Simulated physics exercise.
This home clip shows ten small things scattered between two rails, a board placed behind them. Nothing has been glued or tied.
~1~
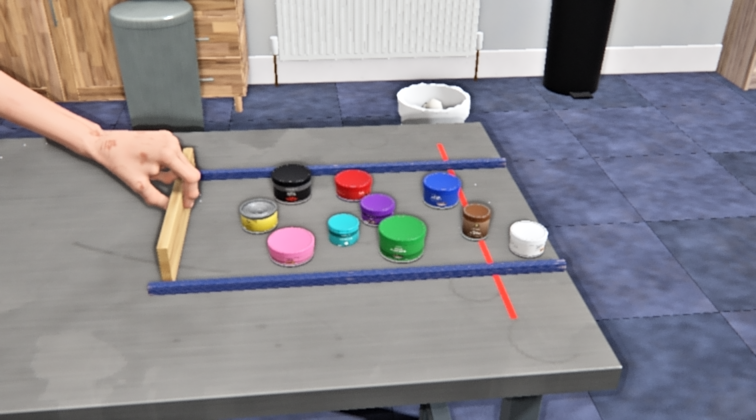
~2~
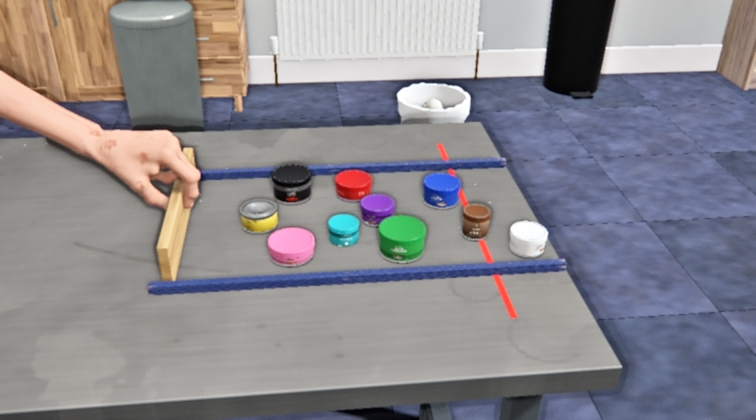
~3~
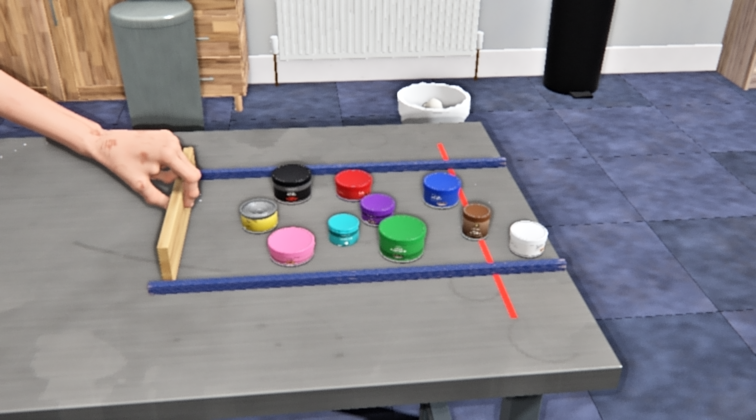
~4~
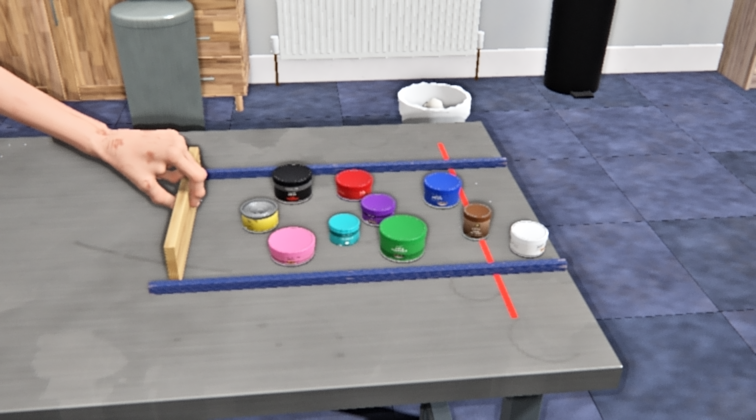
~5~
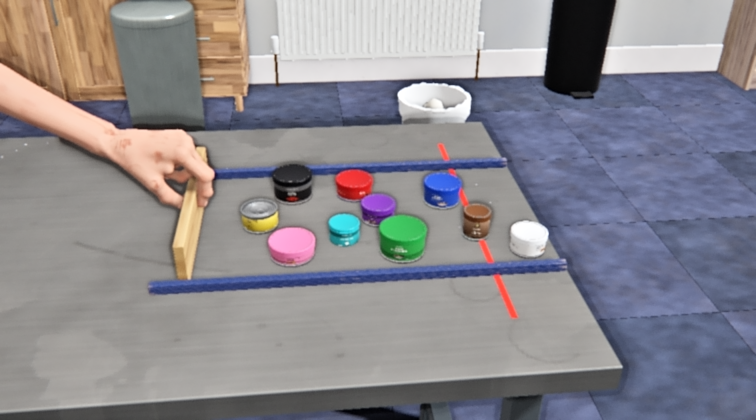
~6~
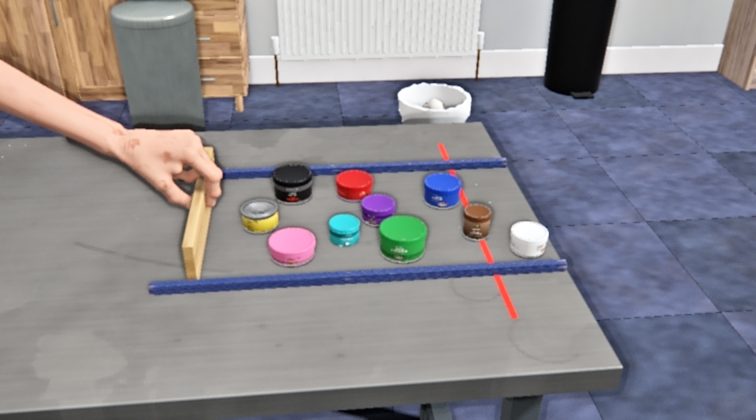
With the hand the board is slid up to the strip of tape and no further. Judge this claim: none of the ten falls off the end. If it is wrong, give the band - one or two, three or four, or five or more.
All but one or two remain.
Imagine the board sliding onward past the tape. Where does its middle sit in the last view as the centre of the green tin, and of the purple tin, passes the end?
Near (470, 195) in the first case, near (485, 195) in the other.
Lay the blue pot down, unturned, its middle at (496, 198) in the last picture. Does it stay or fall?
The blue pot goes down.
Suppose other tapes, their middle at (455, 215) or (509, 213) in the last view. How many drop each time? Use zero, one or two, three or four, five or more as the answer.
First 1 or 2, then 5 or more.
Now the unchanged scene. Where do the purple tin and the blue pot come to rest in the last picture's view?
Final positions - purple tin around (521, 207), blue pot around (525, 189).
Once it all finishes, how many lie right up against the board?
Count recorded: 4.
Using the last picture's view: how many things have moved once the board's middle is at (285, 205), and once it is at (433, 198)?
Counts: 3 / 10.
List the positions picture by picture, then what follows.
The first picture shows white pot (528, 240); brown tin (476, 222); blue pot (441, 191); board (179, 210); tape (469, 214).
The second picture shows brown tin (476, 223); purple tin (377, 211).
The third picture shows blue pot (441, 191); turquoise tub (344, 230).
The fourth picture shows white pot (528, 240); black tin (293, 184).
The fifth picture shows brown tin (476, 223); yellow pot (260, 217).
The sixth picture shows white pot (528, 240); brown tin (477, 223); blue pot (442, 192); board (201, 209); tape (470, 214).
Soon after, none off yet; white pot at rest near (528, 240); brown tin at rest near (477, 223); blue pot at rest near (442, 192).
After that, none off yet; white pot at rest near (528, 240); brown tin moving near (481, 221); blue pot displaced about its own width near (467, 193).
In the end, the number that fall off is one or two; gone, white pot.
